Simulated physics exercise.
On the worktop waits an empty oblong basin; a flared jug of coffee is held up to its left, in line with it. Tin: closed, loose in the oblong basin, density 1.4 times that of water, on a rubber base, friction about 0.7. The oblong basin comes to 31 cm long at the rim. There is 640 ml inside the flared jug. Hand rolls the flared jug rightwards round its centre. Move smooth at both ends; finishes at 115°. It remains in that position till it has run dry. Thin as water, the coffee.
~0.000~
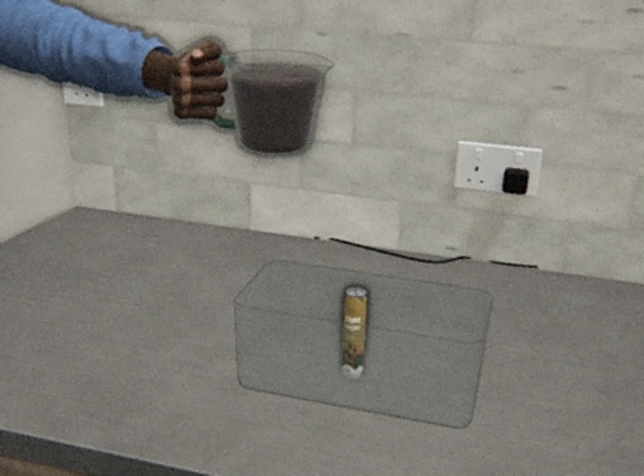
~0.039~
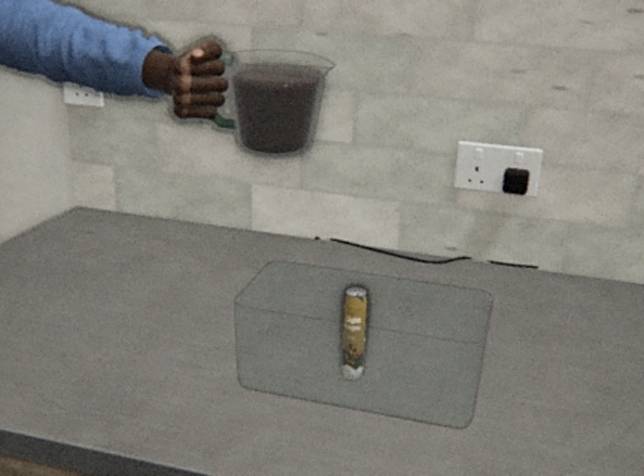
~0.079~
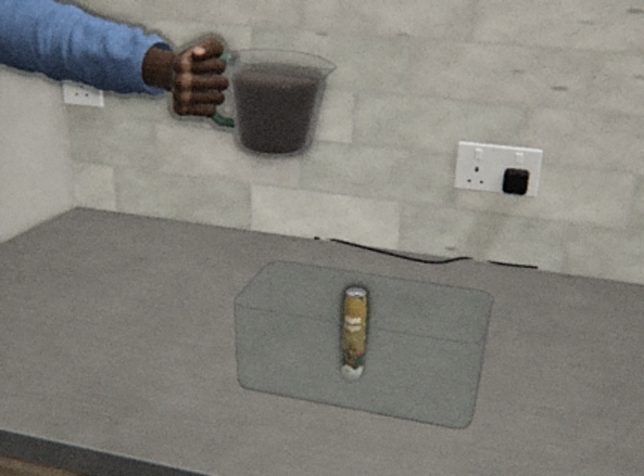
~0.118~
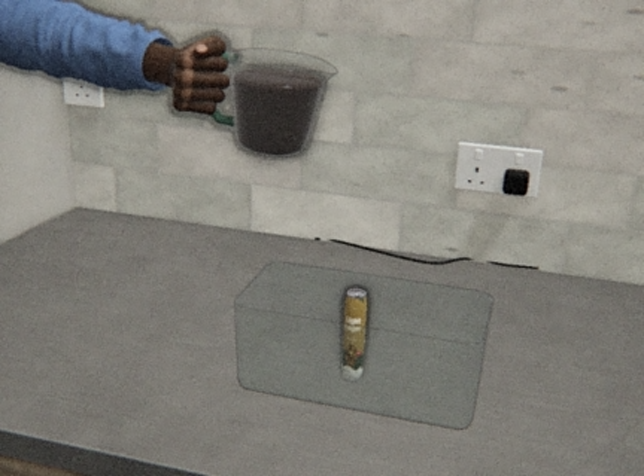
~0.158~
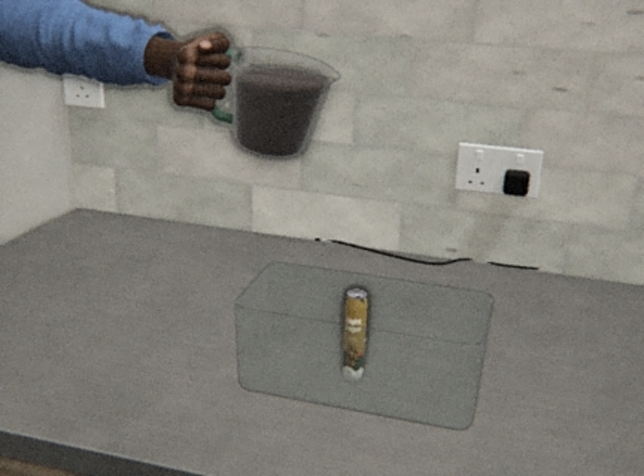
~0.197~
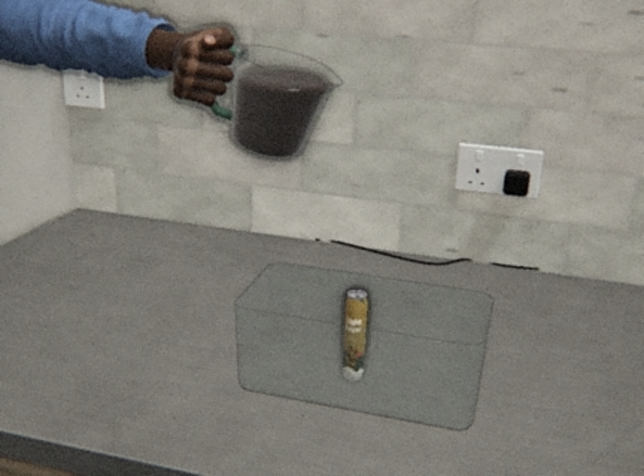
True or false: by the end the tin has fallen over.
False.
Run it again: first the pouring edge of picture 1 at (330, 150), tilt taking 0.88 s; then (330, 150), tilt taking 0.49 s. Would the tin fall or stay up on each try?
Run one: It tumbles. Run two: It tumbles.
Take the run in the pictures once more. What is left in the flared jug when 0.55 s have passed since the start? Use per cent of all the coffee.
About 64 per cent.
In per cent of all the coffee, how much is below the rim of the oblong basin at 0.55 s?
Near 2 in a hundred.
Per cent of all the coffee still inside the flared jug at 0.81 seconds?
7 %.
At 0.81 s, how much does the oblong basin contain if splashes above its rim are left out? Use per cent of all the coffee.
About 62 per cent.
By 0.55 s the tilt is 80° and 65 per cent is still to pour; the tin stands where it began.
By 0.81 s the tilt is 113° and 7 per cent is still to pour; the tin stands where it began.
By 1.08 s the tilt is 115° and 0 per cent is still to pour; the tin stands where it began.
By 1.38 s the tilt is 115° and 0 per cent is still to pour; the tin stands where it began.
At rest the tin stands where it began.
